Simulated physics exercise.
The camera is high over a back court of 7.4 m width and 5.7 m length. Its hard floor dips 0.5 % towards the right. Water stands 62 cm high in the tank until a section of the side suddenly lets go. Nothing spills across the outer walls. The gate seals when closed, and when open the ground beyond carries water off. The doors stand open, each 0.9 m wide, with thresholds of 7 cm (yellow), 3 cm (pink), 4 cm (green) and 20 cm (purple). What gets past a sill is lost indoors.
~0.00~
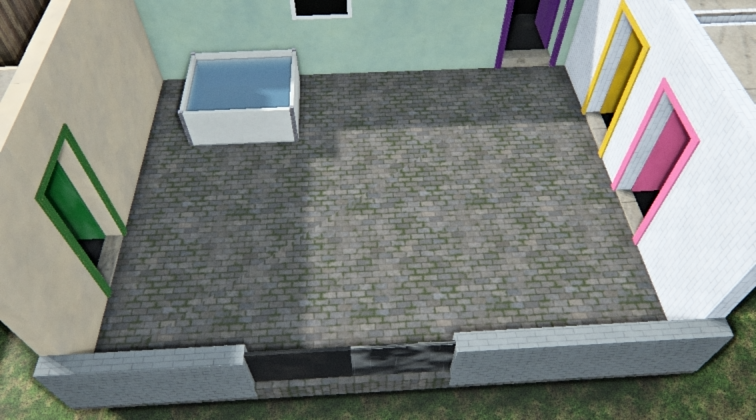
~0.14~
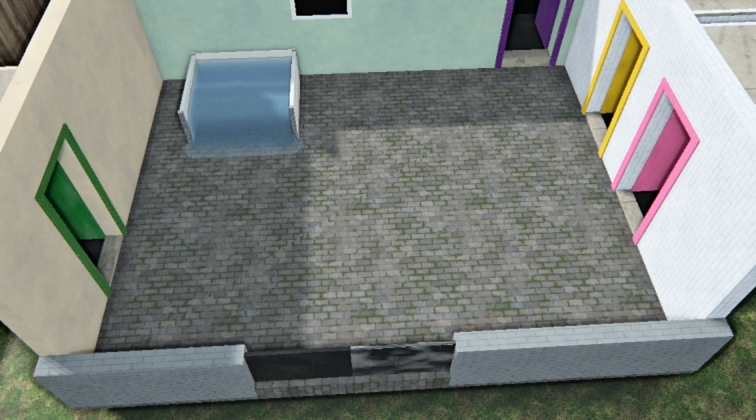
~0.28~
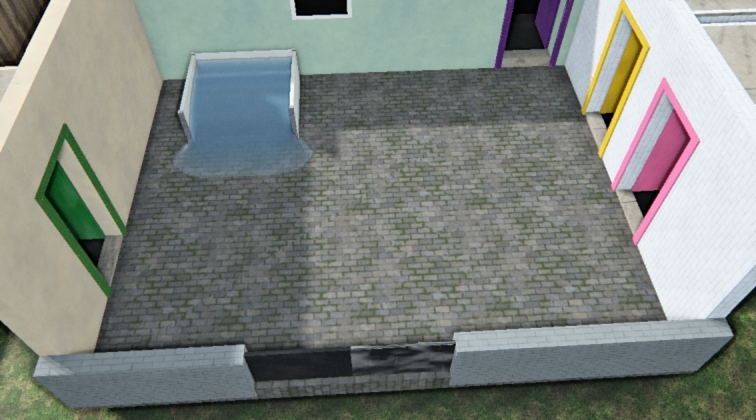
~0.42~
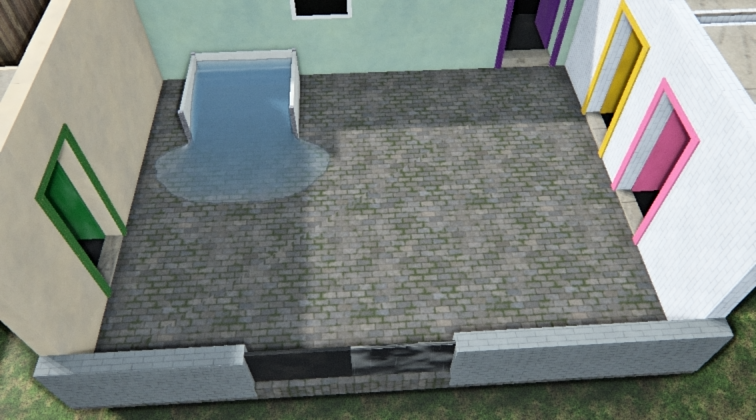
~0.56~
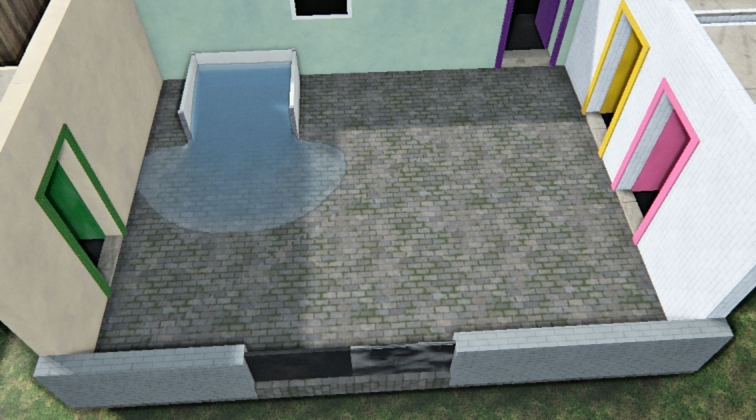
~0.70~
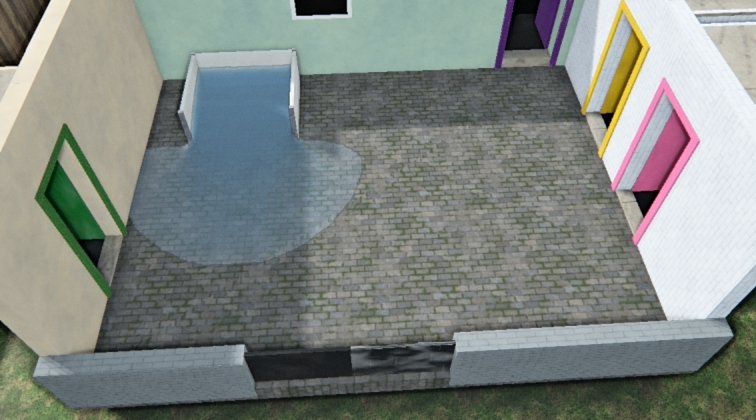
Water pouring from the open front of a white tank and spreading in a widening rounded sheet across a grey paved courtyard.
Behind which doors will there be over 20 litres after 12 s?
Within that time: At the yellow door it does not reach the limit; at the pink door it passes the limit; at the green door it exceeds the limit; at the purple door it keeps below the limit.
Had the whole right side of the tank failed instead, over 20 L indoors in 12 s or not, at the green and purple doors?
Then: Green not over, purple below.
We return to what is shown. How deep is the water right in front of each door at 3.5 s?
Depths in cm: Yellow 0, pink 0, green 9, purple 0.
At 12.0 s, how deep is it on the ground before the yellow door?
Roughly 6.0 cm deep.
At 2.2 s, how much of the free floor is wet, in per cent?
About 40 per cent.
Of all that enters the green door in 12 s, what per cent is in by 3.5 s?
About 40 per cent.
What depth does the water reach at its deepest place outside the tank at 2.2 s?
Up to some 34 cm.
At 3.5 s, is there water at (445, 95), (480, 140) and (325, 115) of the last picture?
In turn: Not reached, not reached, dry.
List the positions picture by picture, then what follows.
In the first frame, the tank at (241, 84) is whole and still, 62 cm deep.
In the second frame, the front is at (301, 142), 0.9 m from the gap at (242, 133); 0.4 m2 of floor is under water; 62 cm left at the back of the tank.
In the third frame, the front is at (178, 158), 1.1 m from the gap at (243, 134); 1.3 m2 of floor is under water; 60 cm left at the back of the tank.
In the fourth frame, water pours out at (243, 135) and has run 1.4 m, to (320, 171); typically 9 cm deep outside, 53 cm at the tank's back.
In the fifth frame, water pours out at (243, 135) and has run 1.8 m, to (283, 221); typically 7 cm deep outside, 52 cm at the tank's back.
In the sixth frame, water pours out at (243, 135) and has run 2.3 m, to (264, 256); typically 6 cm deep outside, 47 cm at the tank's back.
After 1.4 s water covers 35 % of the floor and is deepest (24 cm) near (222, 371); yellow door not reached, pink door not reached, green door 8 cm at the sill, 0 L in, purple door not reached.
After 2.2 s water covers 40 % of the floor and is deepest (34 cm) near (107, 364); yellow door not reached, pink door not reached, green door 8 cm at the sill, 9 L in, purple door not reached.
After 3.5 s water covers 45 % of the floor and is deepest (16 cm) near (118, 377); yellow door not reached, pink door not reached, green door 9 cm at the sill, 21 L in, purple door not reached.
After 7.0 s water covers 80 % of the floor and is deepest (12 cm) near (678, 346); yellow door 4 cm at the sill, 0 L in, pink door 8 cm at the sill, 16 L in, green door 4 cm at the sill, 54 L in, purple door not reached.
After 12.0 s water covers 95 % of the floor and is deepest (8 cm) near (573, 86); yellow door 6 cm at the sill, 0 L in, pink door 5 cm at the sill, 68 L in, green door 1 cm at the sill, 54 L in, purple door 8 cm at the sill, 0 L in.
